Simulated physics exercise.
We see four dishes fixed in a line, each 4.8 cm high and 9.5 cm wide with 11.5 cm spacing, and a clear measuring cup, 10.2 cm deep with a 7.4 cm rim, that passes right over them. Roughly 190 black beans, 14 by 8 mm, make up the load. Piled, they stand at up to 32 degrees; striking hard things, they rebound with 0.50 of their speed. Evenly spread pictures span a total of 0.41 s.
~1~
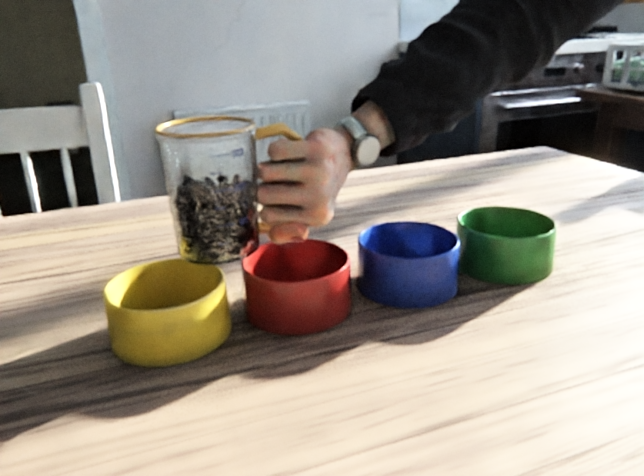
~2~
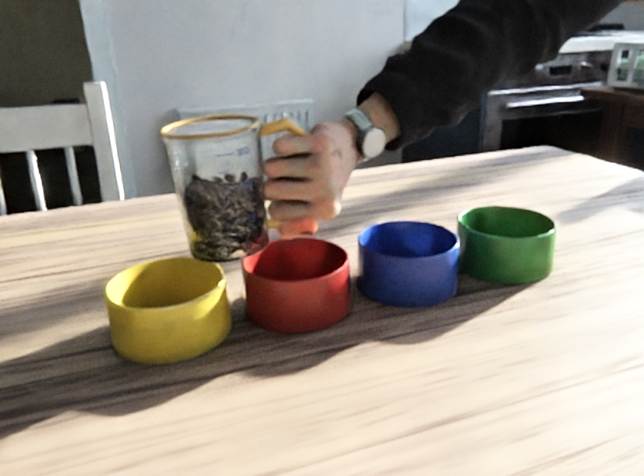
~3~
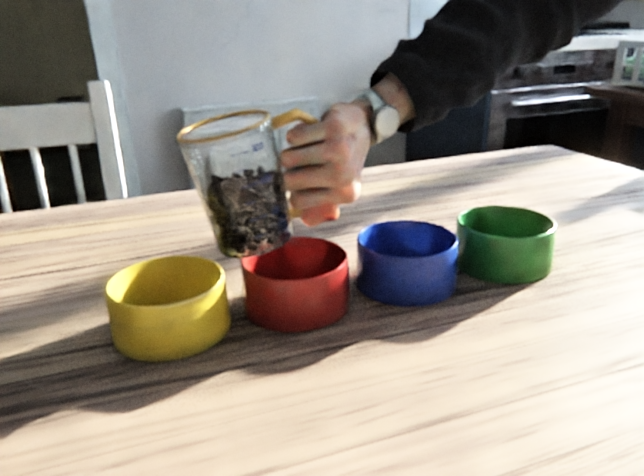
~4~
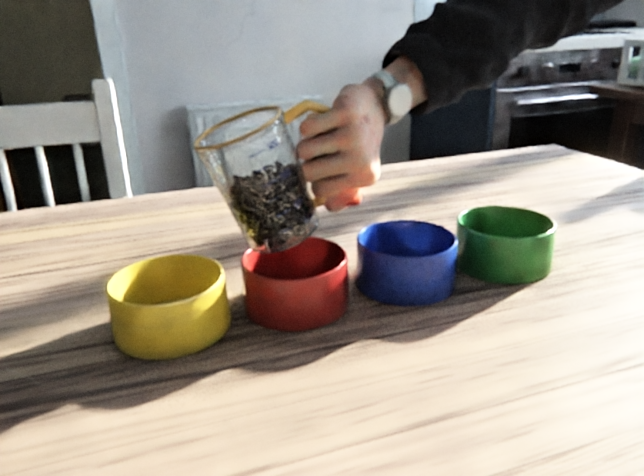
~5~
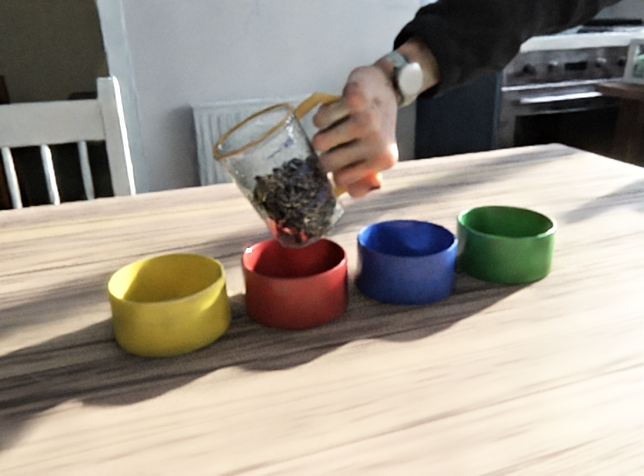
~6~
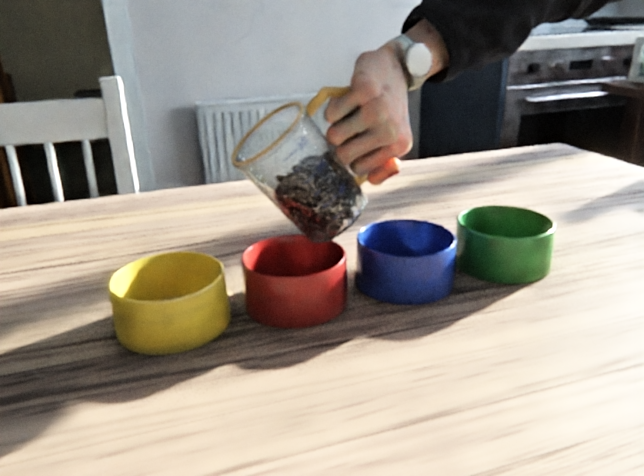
On a sunlit wooden table in a room with a white chair, a radiator and an oven behind, the view looks slightly down from the front. Four round dishes stand in a row, yellow, red, blue and green from left to right, with a clear cup of dark beans behind them. A hand wearing a watch moves the cup rightward, steadily tilting its rim left.
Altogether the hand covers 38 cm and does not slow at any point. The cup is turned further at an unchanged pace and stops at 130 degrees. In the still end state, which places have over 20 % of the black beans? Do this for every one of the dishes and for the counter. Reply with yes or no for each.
Red: No, blue: Yes, green: Yes, yellow: No, counter: Yes.
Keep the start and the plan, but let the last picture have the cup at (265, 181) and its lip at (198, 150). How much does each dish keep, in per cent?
Dish by dish: Red 0 percent, blue 90 percent, green 0 percent, yellow 0 percent.
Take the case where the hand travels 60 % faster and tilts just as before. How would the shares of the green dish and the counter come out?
Then the green dish gets 60 and the counter 40.
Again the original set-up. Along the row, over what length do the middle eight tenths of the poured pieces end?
Roughly 13 cm of the row.
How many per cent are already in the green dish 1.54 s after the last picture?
Some 40 in a hundred by then.
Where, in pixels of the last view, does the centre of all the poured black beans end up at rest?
Est. centre at rest: (467, 263) px.
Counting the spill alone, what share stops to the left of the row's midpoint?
Roughly 0 %.
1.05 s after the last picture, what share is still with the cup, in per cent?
Some 5 per cent.
Then, 0.63 s after the last picture, tilt 100 degrees; cup holds 100 %.
Then, 1.05 s after the last picture, tilt 130 degrees; cup holds 5 %, blue 30 %, green 35 %.
Then, 1.54 s after the last picture, tilt 130 degrees; cup holds 0 %, blue 30 %, green 40 %.
In the end, red 0 %, blue 30 %, green 40 %, yellow 0 %, counter 30 %.
